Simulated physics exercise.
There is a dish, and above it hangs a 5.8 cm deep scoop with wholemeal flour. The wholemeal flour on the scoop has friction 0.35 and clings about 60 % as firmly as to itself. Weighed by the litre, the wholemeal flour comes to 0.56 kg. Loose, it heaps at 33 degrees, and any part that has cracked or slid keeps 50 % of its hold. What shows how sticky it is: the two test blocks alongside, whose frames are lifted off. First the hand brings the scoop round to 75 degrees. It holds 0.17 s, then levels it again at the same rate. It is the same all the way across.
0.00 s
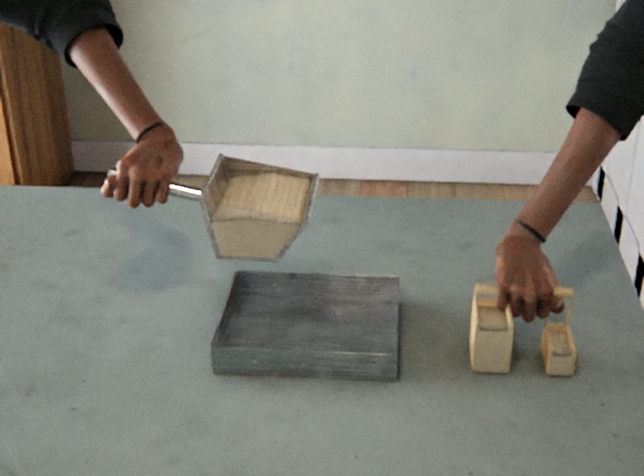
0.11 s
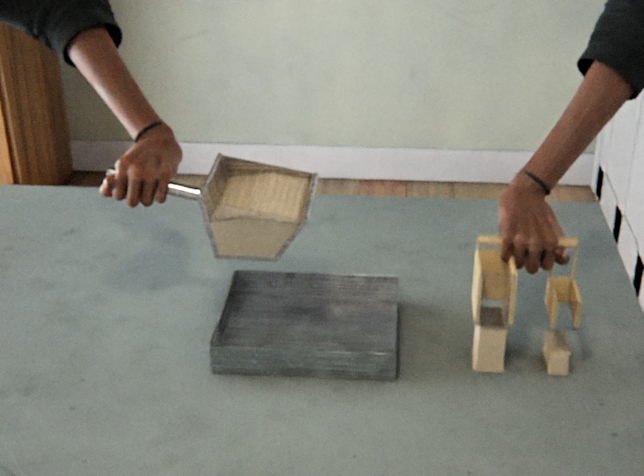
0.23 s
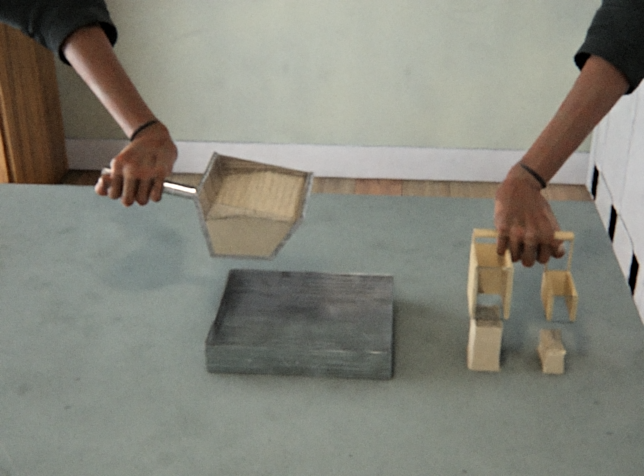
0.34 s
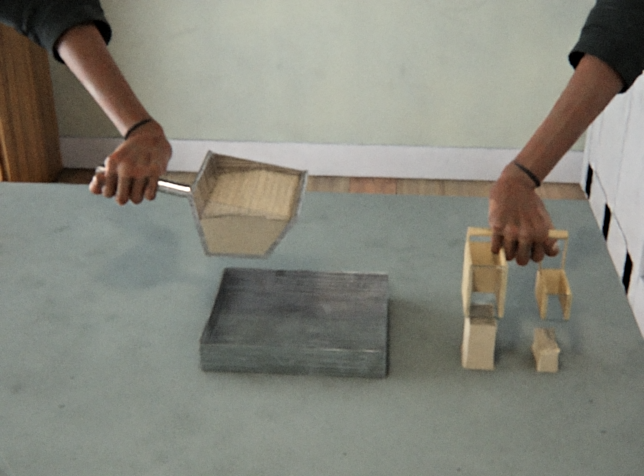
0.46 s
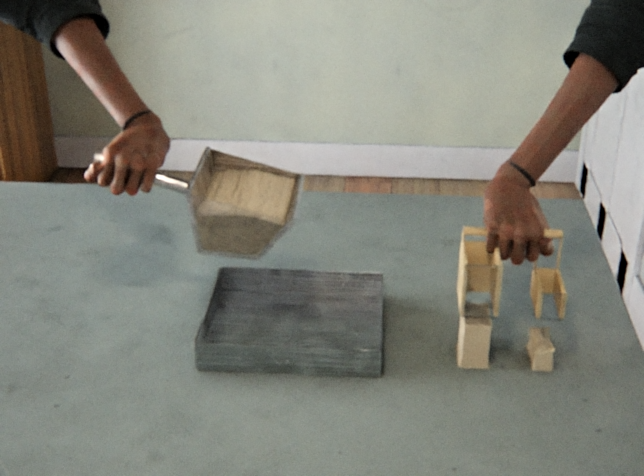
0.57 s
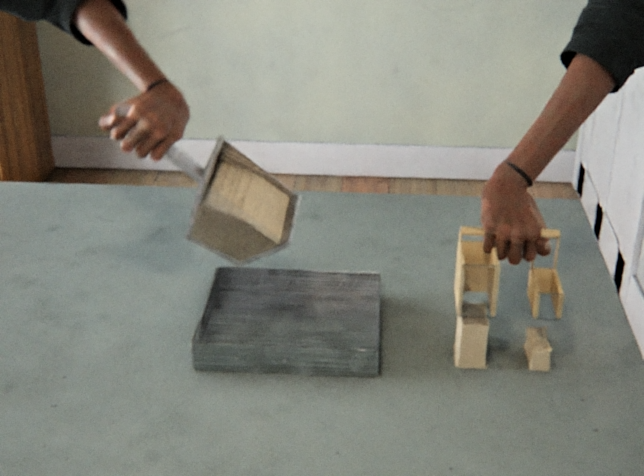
Two dark-sleeved hands work over a grey-green table before a pale wall, viewed from the front and slightly above. The left hand holds a scoop of tan flour above a dark grey dish, while the right grips paired wooden holders around two pale blocks. The right hand lifts the holders off the blocks, the view drifts slightly, and the left hand then tilts the scoop.
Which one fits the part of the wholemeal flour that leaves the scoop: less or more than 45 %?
It is less.
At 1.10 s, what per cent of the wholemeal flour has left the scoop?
Something close to 0 in a hundred.
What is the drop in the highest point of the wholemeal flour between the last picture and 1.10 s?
Measured change: About 1.0 cm.
After 0.81 s, the scoop is at 75 degrees and 0 % has left it.
After 1.10 s, the scoop is at 66 degrees and 0 % has left it.
After 1.38 s, the scoop is at 3 degrees and 2 % has left it.
After 1.67 s, the scoop is at 0 degrees and 2 % has left it.
After 1.78 s, the scoop is at 0 degrees and 2 % has left it.
